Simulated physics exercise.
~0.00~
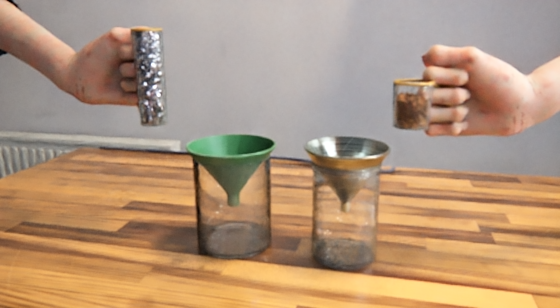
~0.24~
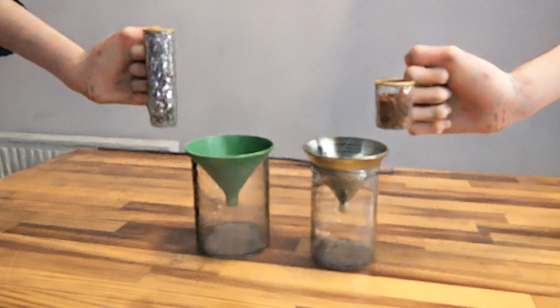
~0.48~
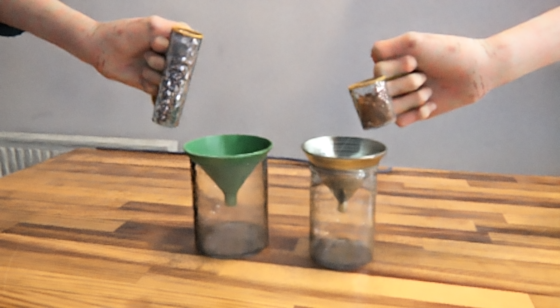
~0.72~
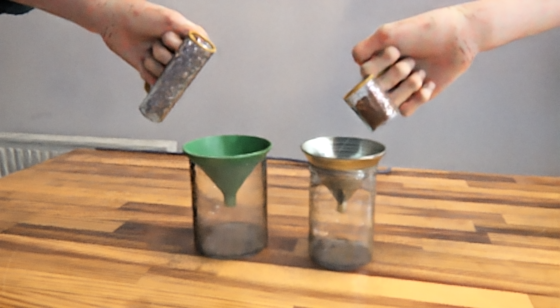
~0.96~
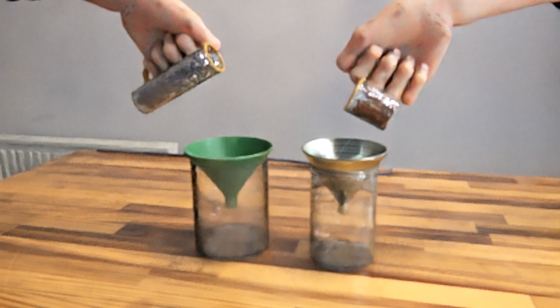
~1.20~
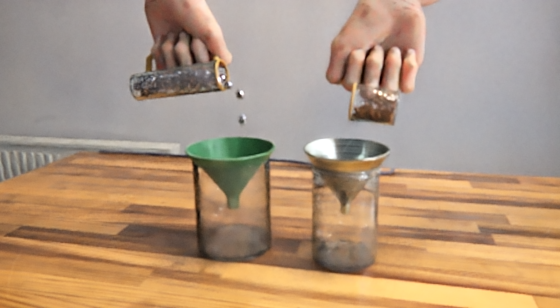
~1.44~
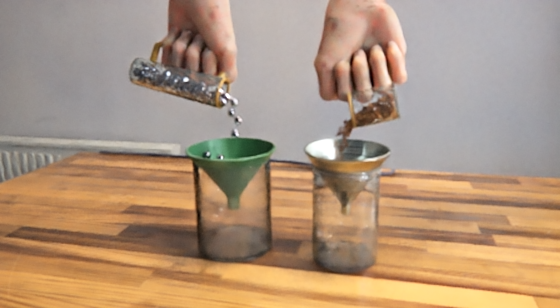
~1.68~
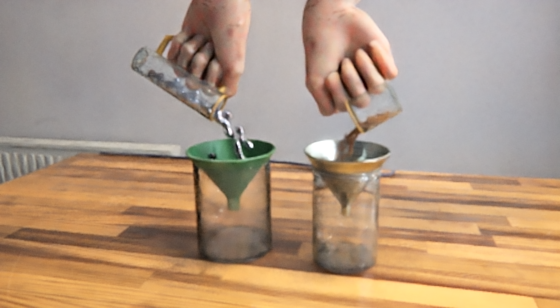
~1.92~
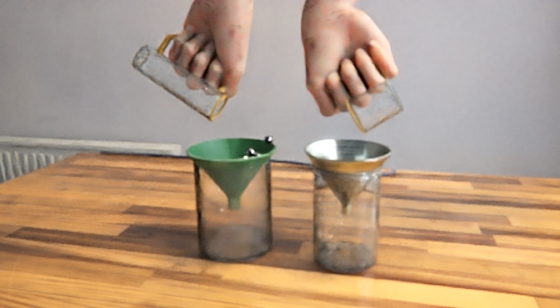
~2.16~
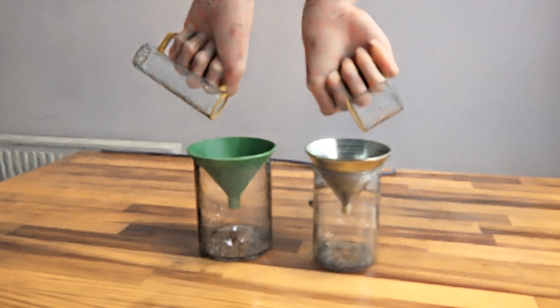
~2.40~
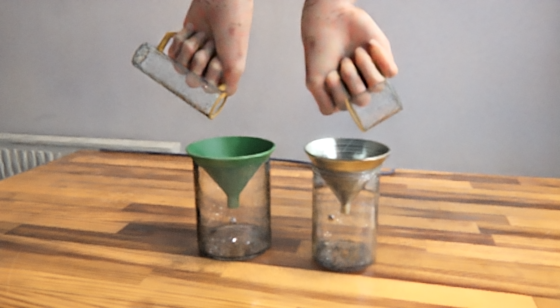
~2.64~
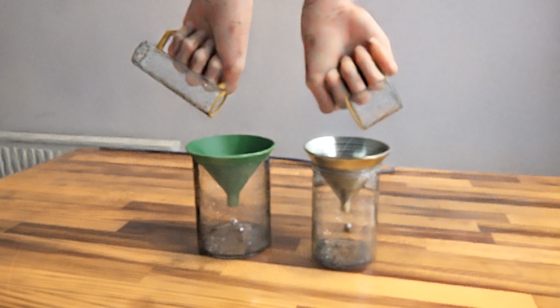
Two hands tipping small glass cups of silvery beads and brown bits into green and metal funnels on jars, then holding the emptied cups still.
